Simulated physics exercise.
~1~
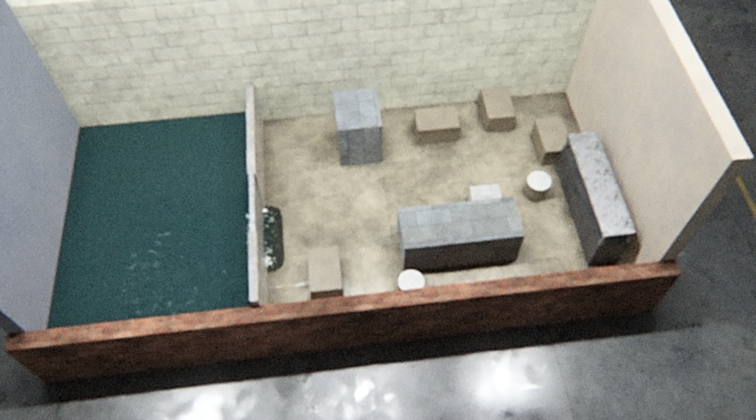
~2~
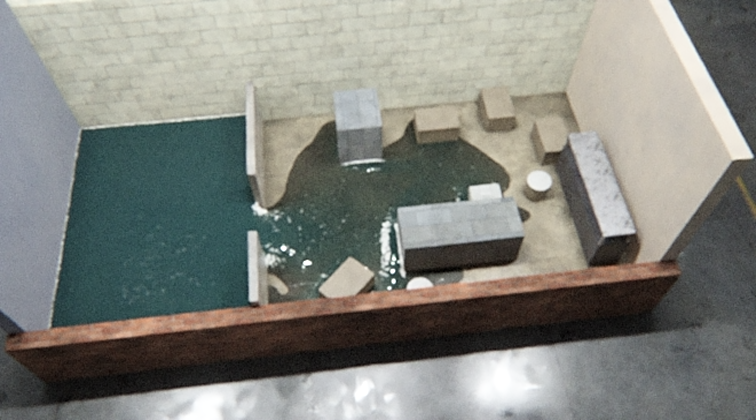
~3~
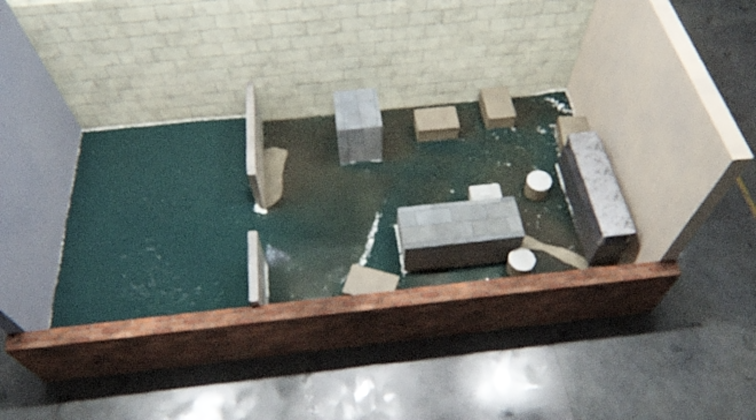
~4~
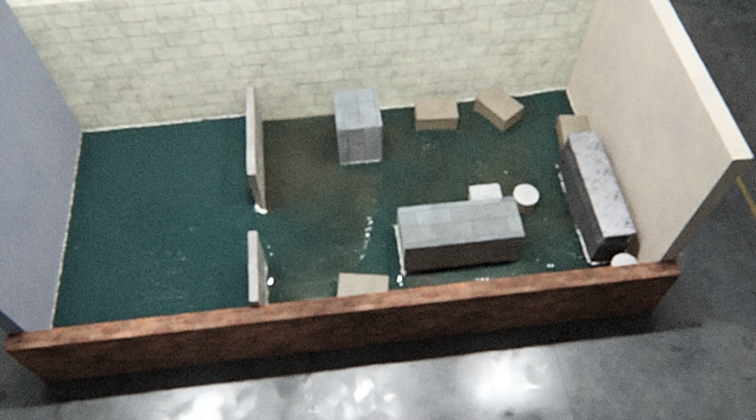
Dark green water bursts through a gap in the partition and floods around blocks and crates.
